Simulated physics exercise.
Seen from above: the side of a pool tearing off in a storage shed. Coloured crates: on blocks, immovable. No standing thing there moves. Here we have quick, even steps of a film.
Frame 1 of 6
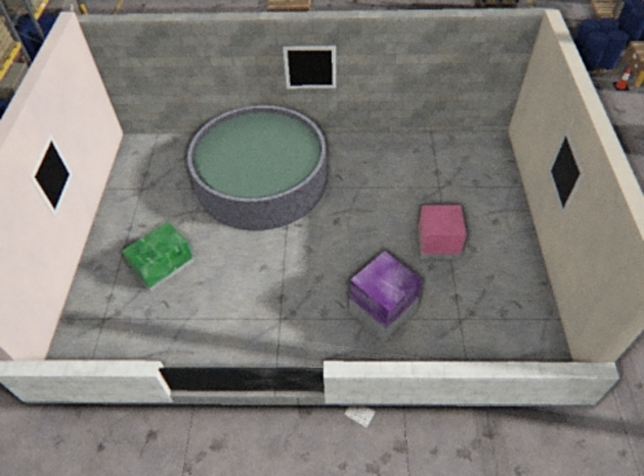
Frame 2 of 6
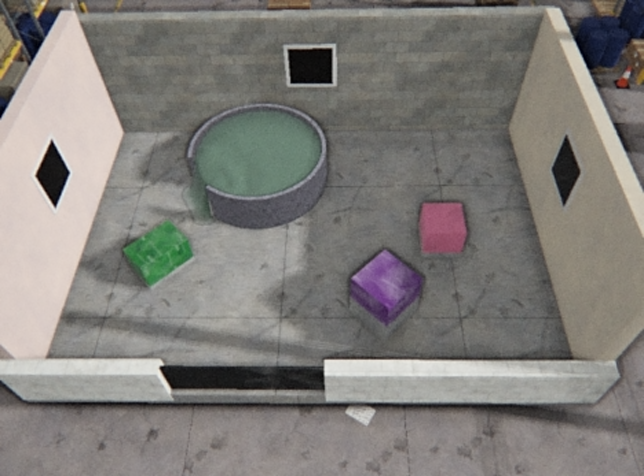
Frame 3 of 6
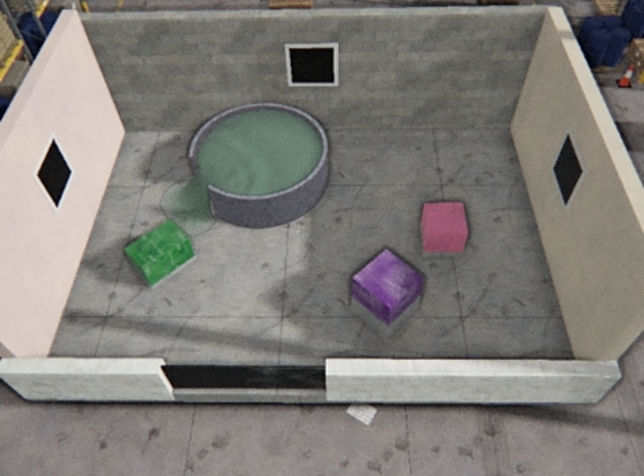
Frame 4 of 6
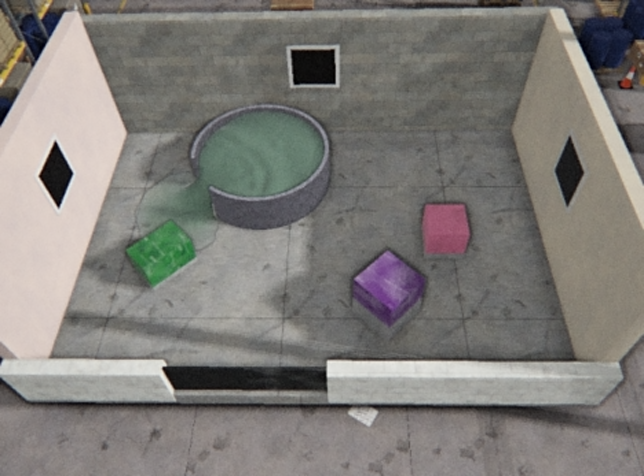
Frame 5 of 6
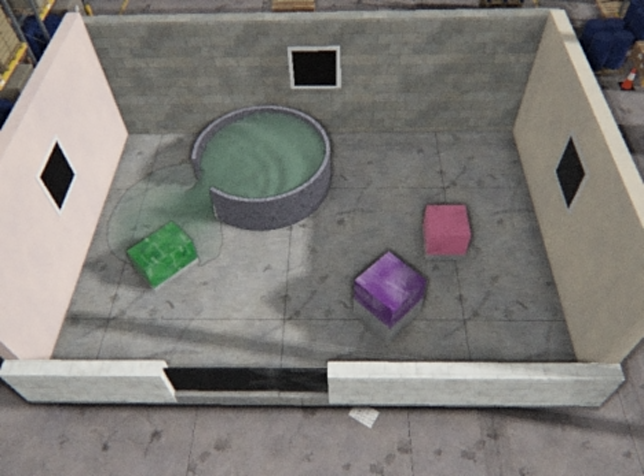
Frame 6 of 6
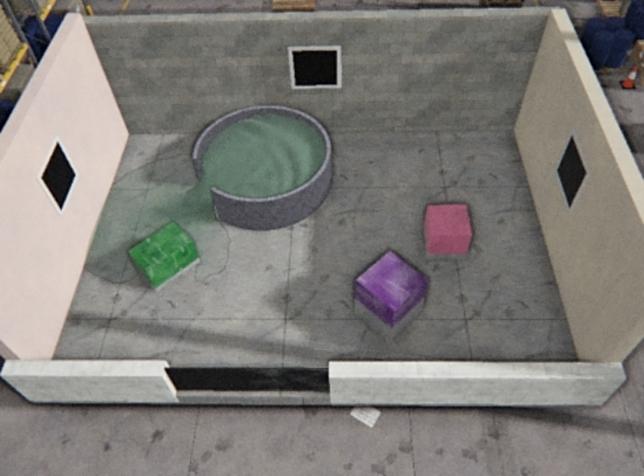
A storage shed with low, pale walls and a grey floor is seen from above, from a nearly steady camera. A round grey tank of green water stands toward the back left, with a green crate in front of it to the left and purple and pink crates to the right. The tank's left side opens, and water pours out, spreading leftward across the floor and around the unmoving green crate.
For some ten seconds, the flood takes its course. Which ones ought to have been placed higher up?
As I see it, the purple crate is protected by its plinth, the green crate is not protected by its plinth, the pink crate is protected by its plinth.
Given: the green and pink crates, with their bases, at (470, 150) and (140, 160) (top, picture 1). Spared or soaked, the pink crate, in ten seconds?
Looking at it, the pink crate is flooded.
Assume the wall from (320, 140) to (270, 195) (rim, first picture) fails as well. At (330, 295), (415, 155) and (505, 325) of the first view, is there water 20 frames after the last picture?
Point by point: Drenched, drenched, drenched.
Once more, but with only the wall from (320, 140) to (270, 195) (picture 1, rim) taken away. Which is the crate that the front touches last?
The one in green, by my reading.
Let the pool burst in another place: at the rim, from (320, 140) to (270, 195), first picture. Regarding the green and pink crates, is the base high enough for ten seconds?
My take: The green one gets flooded, while the pink one gets flooded.
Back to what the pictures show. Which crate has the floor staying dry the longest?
Looks like the pink crate to me.
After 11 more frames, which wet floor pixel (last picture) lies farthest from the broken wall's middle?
By then the tip should be at about (45, 380).
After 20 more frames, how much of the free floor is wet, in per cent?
It comes to 45 per cent.
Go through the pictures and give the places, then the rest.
In the first picture, still water in the round tank at (257, 153).
In the second picture, water pours out at (202, 192) and has run to (193, 186).
In the third picture, the front is at a hidden place, out from the gap at (204, 193).
In the fourth picture, water pours out at (206, 195) and has run to (145, 236).
In the fifth picture, water pours out at (207, 196) and has run to (115, 247).
In the sixth picture, water pours out at (207, 195) and has run to (85, 263).
A moment on, water covers 20 % of the floor; the purple crate not reached, the green crate water round its plinth, the pink crate not reached.
Next, water covers 30 % of the floor; the purple crate not reached, the green crate water round its plinth, the pink crate not reached.
Then, water covers 45 % of the floor; the purple crate water round its plinth, the green crate water round its plinth, the pink crate not reached.
Later, water covers 75 % of the floor; the purple crate water round its plinth, the green crate water round its plinth, the pink crate water round its plinth.
In the end, water covers 100 % of the floor; the purple crate stayed above the water, the green crate was topped, the pink crate stayed above the water.
